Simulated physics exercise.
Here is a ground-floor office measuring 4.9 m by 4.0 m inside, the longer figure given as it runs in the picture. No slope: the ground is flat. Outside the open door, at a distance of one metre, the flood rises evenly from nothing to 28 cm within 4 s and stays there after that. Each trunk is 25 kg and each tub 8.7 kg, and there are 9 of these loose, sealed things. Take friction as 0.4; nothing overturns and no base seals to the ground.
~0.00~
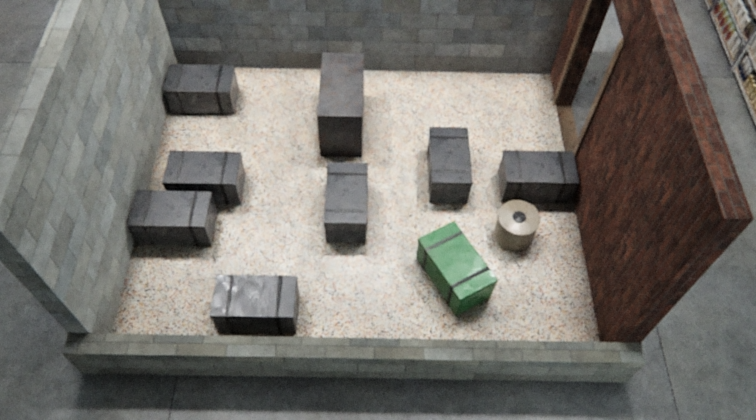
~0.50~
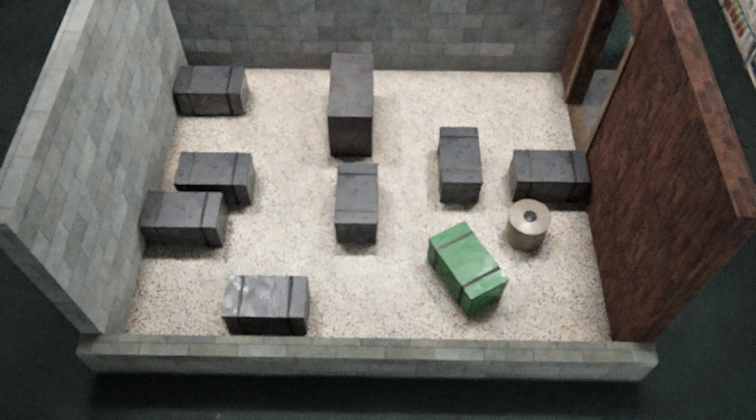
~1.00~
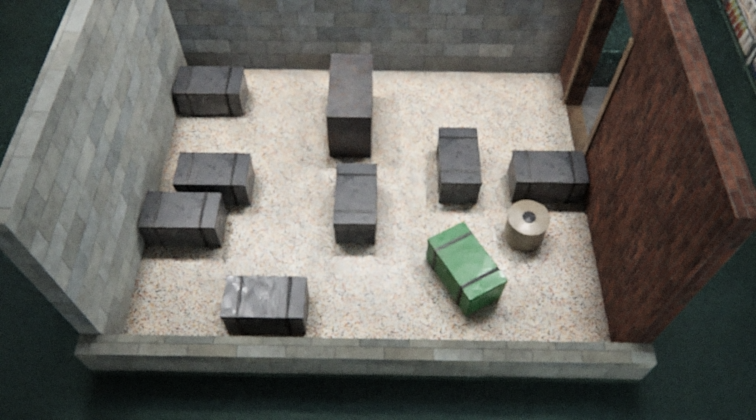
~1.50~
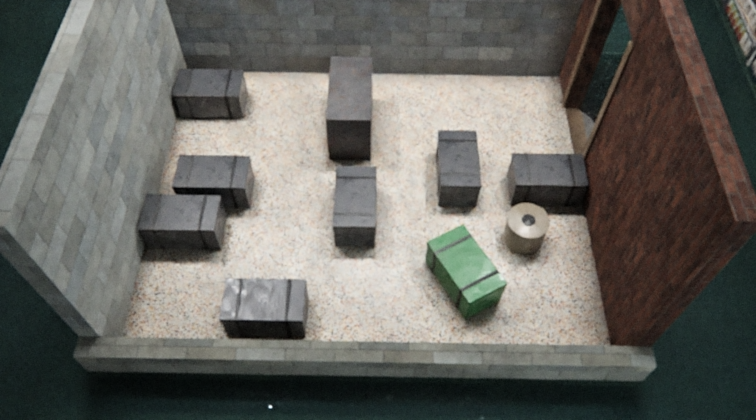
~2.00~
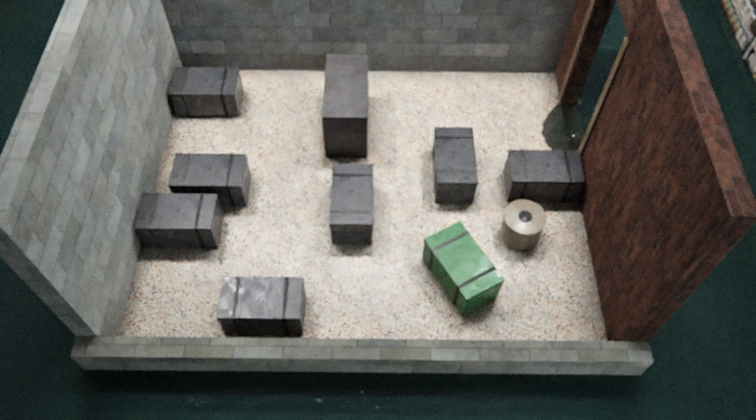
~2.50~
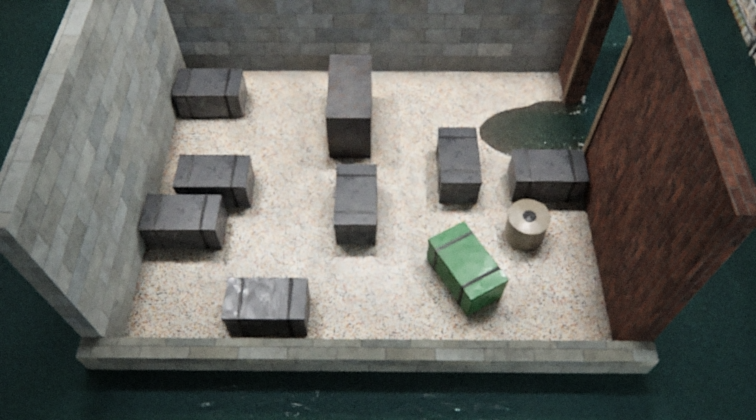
Dark water slowly crept in through the open doorway at the upper right and spread a small pool across the pale speckled floor, while the green trunk and the dark ones around it stayed put.
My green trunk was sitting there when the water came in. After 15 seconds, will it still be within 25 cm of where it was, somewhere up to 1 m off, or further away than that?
It will be somewhere up to 1 m off.
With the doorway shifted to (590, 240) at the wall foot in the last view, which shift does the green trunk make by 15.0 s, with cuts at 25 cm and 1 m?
The green trunk would go a long distance.
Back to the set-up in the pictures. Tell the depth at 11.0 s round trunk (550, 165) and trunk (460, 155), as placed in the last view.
About 5 and 9 cm.
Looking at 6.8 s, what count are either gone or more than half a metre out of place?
Tally: 2.
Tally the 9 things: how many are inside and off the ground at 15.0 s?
That would be 9 of them.
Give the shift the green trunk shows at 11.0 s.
Shift by then: About 5 cm.
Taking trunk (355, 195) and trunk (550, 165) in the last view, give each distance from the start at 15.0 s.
First 80 cm, then 60 cm.
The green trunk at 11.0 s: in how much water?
5 cm, roughly.
After 3.5 s the green trunk is near (468, 259), 0.0 m from its start, aground; 0 afloat.
After 6.8 s the green trunk is near (468, 259), 0.0 m from its start, aground; 0 afloat.
After 11.0 s the green trunk is near (472, 258), 0.0 m from its start, aground; 6 afloat.
After 15.0 s the green trunk is near (498, 222), 0.5 m from its start, afloat; 9 afloat.
